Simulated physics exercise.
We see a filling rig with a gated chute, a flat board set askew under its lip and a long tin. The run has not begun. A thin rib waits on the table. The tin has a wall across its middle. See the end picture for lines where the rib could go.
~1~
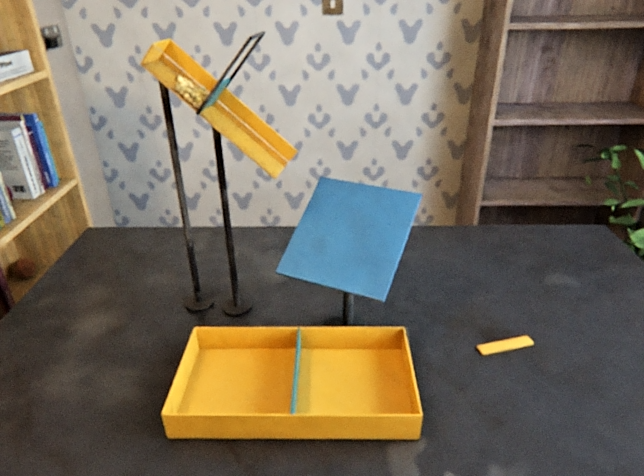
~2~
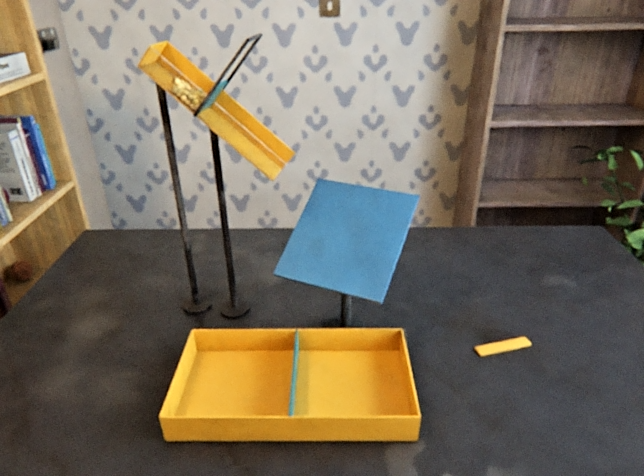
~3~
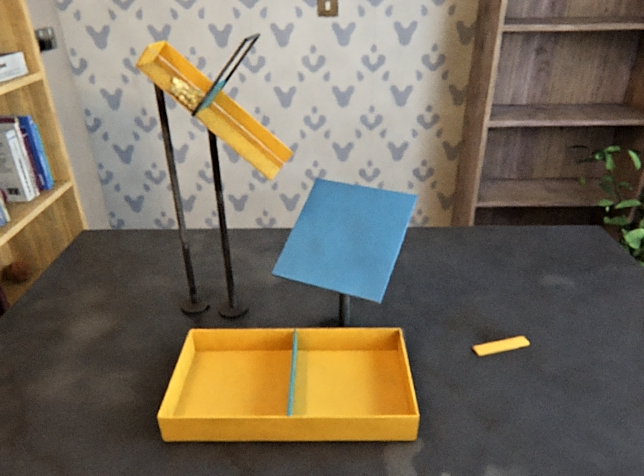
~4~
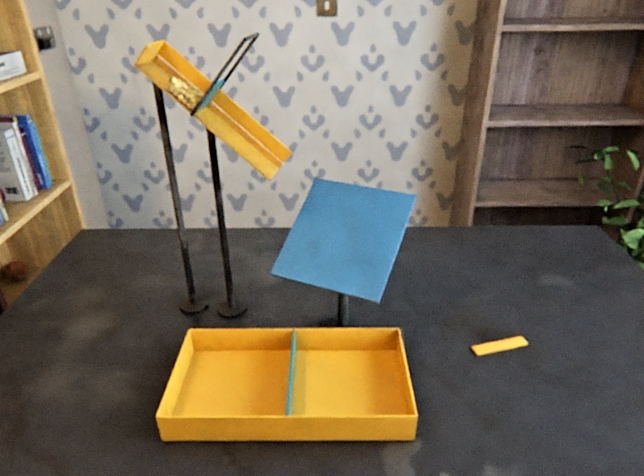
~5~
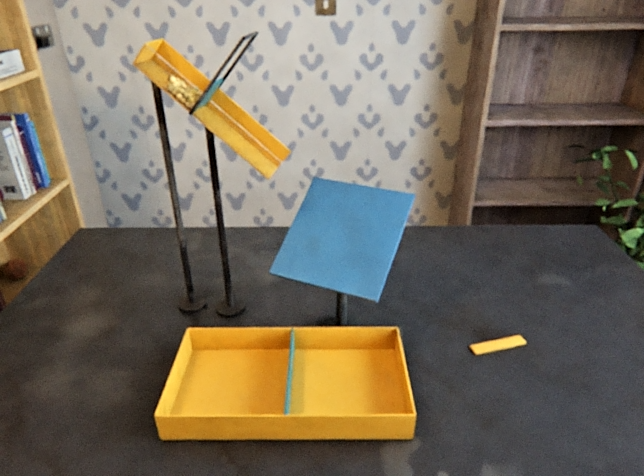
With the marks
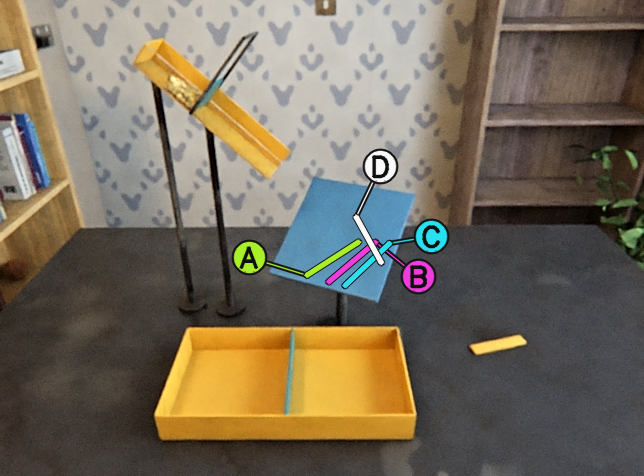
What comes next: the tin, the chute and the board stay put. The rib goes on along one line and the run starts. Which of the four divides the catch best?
Line B does it best.
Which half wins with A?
The left half.
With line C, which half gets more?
More lands on the right.
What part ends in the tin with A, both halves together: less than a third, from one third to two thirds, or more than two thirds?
It is more than two thirds.
On the marked copy, line A from (358, 242) to (306, 275); line B from (375, 242) to (328, 281); line C from (389, 243) to (344, 285); line D from (356, 217) to (381, 262).
With A, of what is caught, the bulk in the left half, a small share in the right.
With B, of what is caught, close to half in the left half, close to half in the right.
With C, of what is caught, close to a quarter in the left half, the bulk in the right.
With D, of what is caught, close to a quarter in the left half, the bulk in the right.
